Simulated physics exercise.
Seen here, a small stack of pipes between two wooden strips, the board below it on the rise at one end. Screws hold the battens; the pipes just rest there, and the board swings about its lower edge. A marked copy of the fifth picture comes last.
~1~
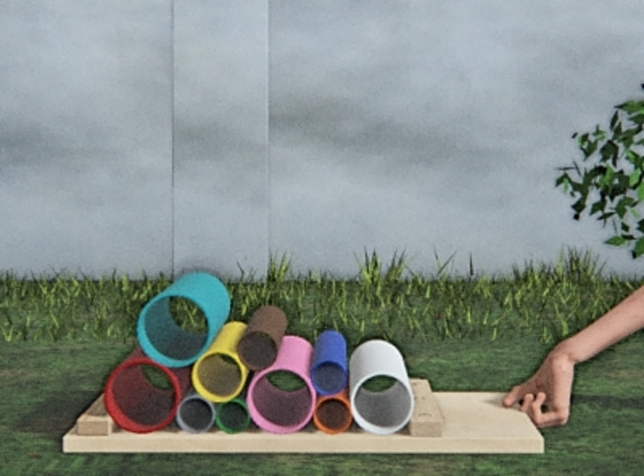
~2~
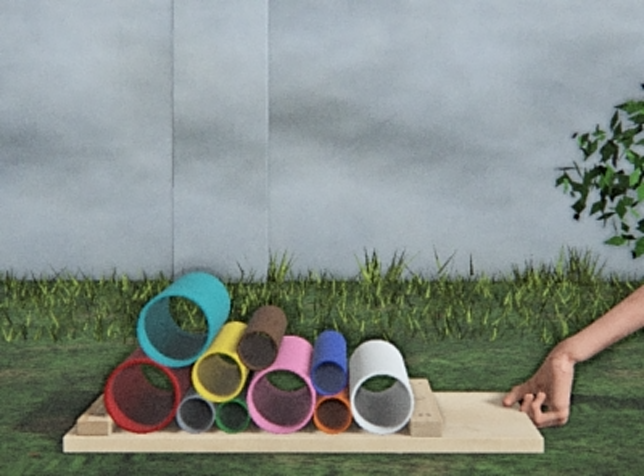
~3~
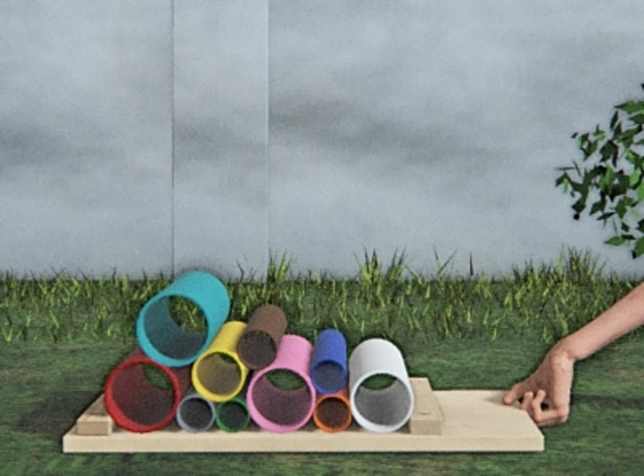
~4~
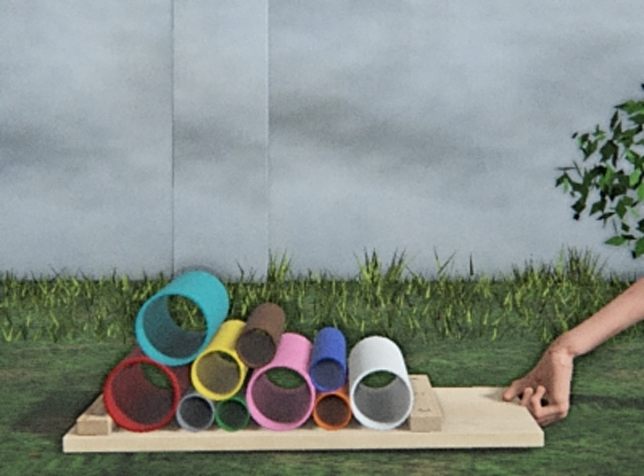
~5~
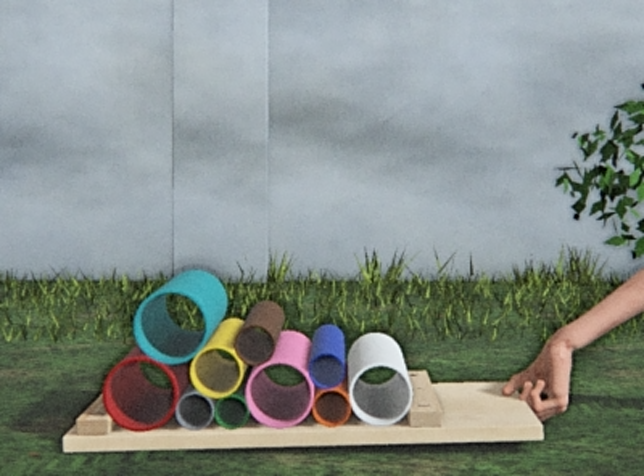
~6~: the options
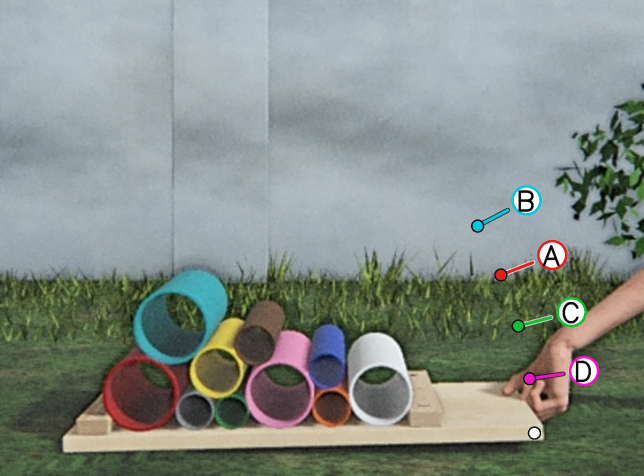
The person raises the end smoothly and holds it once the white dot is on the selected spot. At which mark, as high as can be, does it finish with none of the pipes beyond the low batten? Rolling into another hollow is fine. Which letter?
Raise it to A.
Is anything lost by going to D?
No.
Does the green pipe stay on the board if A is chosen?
Yes.
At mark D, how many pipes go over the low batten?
With D, none.
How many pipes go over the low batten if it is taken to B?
With B, one.
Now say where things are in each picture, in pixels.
In the first picture, green pipe (233, 417); pink pipe (281, 400); orange pipe (333, 415).
In the second picture, orange pipe (332, 415); white pipe (382, 403).
In the third picture, board (306, 411); white pipe (382, 401); brown pipe (257, 350).
In the fourth picture, board (306, 410); red pipe (141, 396); green pipe (232, 415); grey pipe (195, 413).
In the fifth picture, board (305, 407); red pipe (140, 395); grey pipe (195, 412).
On the copy, A at (501, 275); B at (478, 226); C at (518, 326); D at (529, 378); the white dot at (534, 433).
On A. First, board at 15°.
Then, board at 21°.
Finally, board at 21°, none over the low batten.
By contrast, B one over the low batten (turquoise); C none over the low batten; D none over the low batten.
